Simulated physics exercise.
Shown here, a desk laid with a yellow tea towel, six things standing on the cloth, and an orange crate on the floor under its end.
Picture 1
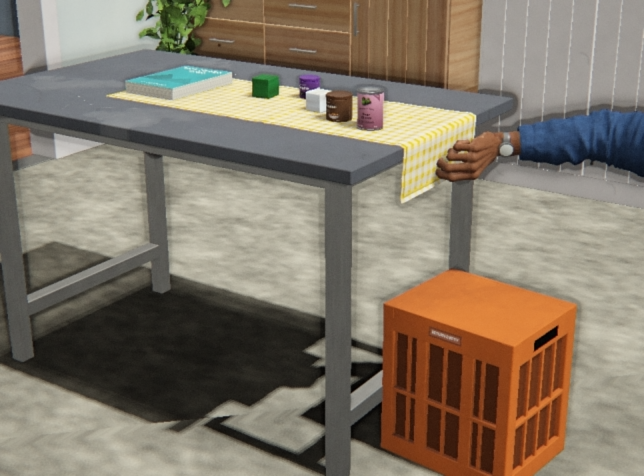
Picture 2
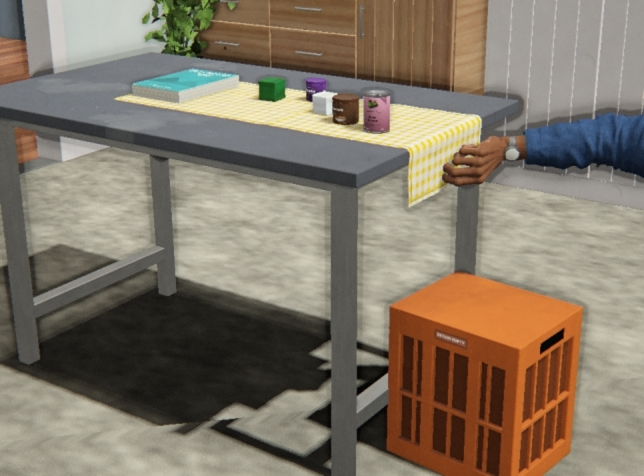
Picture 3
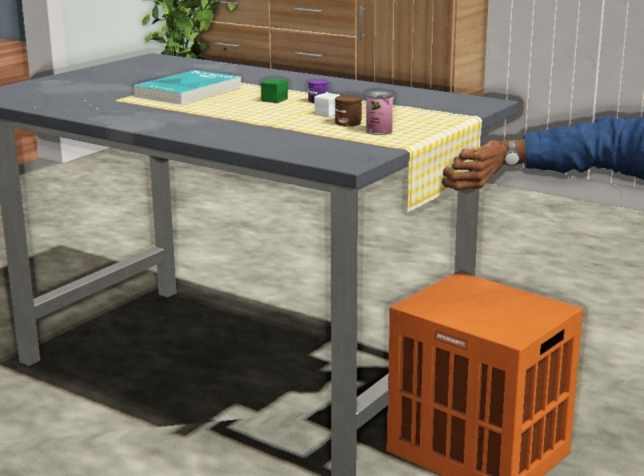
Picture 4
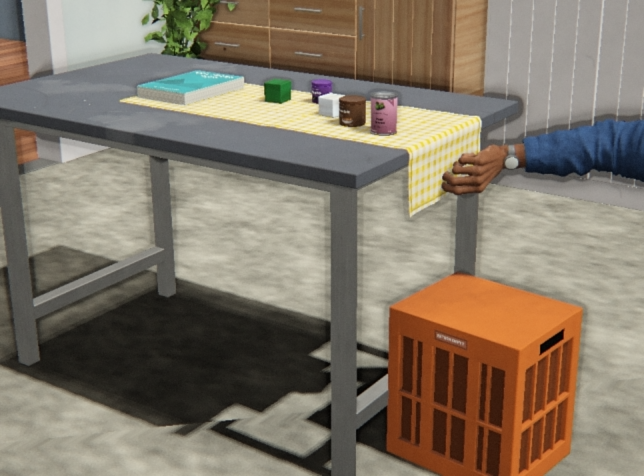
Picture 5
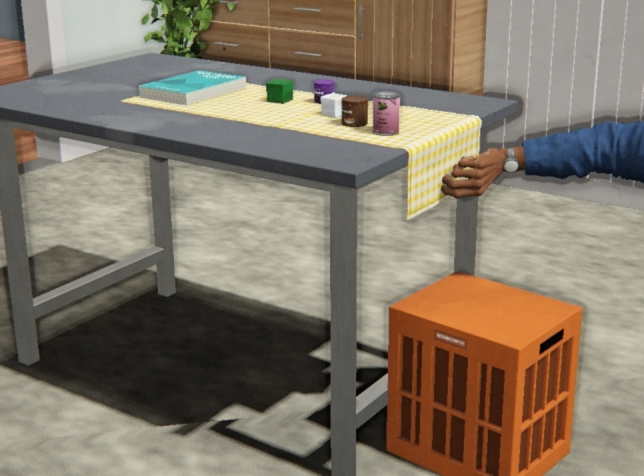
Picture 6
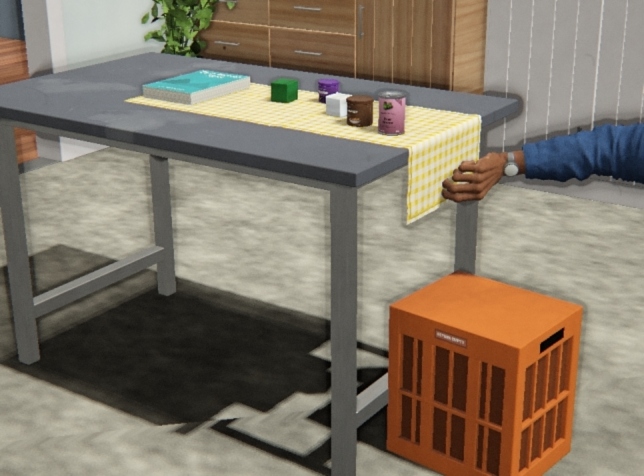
The footage shows a hand at the right end of a gray table drawing a yellow checked cloth slowly over the edge, the book, small blocks and containers on it shifting slightly rightward above an orange crate.
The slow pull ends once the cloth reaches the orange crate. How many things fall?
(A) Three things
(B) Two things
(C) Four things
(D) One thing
The answer is B.
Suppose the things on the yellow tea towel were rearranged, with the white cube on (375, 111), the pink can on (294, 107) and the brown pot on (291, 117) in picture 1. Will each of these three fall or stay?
White cube dropped, pink can kept, brown pot kept.
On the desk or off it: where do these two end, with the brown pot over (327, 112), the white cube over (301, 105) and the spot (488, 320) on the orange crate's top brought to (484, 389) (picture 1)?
Observed: Brown pot departs; white cube departs.
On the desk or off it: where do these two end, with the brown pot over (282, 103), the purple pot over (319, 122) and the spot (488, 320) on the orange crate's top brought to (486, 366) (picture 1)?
First the brown pot: It is still up there. Then the purple pot: It ends off the top.
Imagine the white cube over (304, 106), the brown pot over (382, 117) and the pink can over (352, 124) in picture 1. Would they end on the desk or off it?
Final state: The white cube is still in place, the brown pot is no longer up, the pink can is no longer up.
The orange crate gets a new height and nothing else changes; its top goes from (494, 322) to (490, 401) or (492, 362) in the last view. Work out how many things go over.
It comes to 4 for the first height and 3 for the second.
Soon after, hem near (445, 243); all still up.
Then, hem near (445, 278); pink can gone.
Further on, hem on the crate; pink can and brown pot gone.
At rest, hem on the crate; pink can and brown pot gone. Over the edge go two.
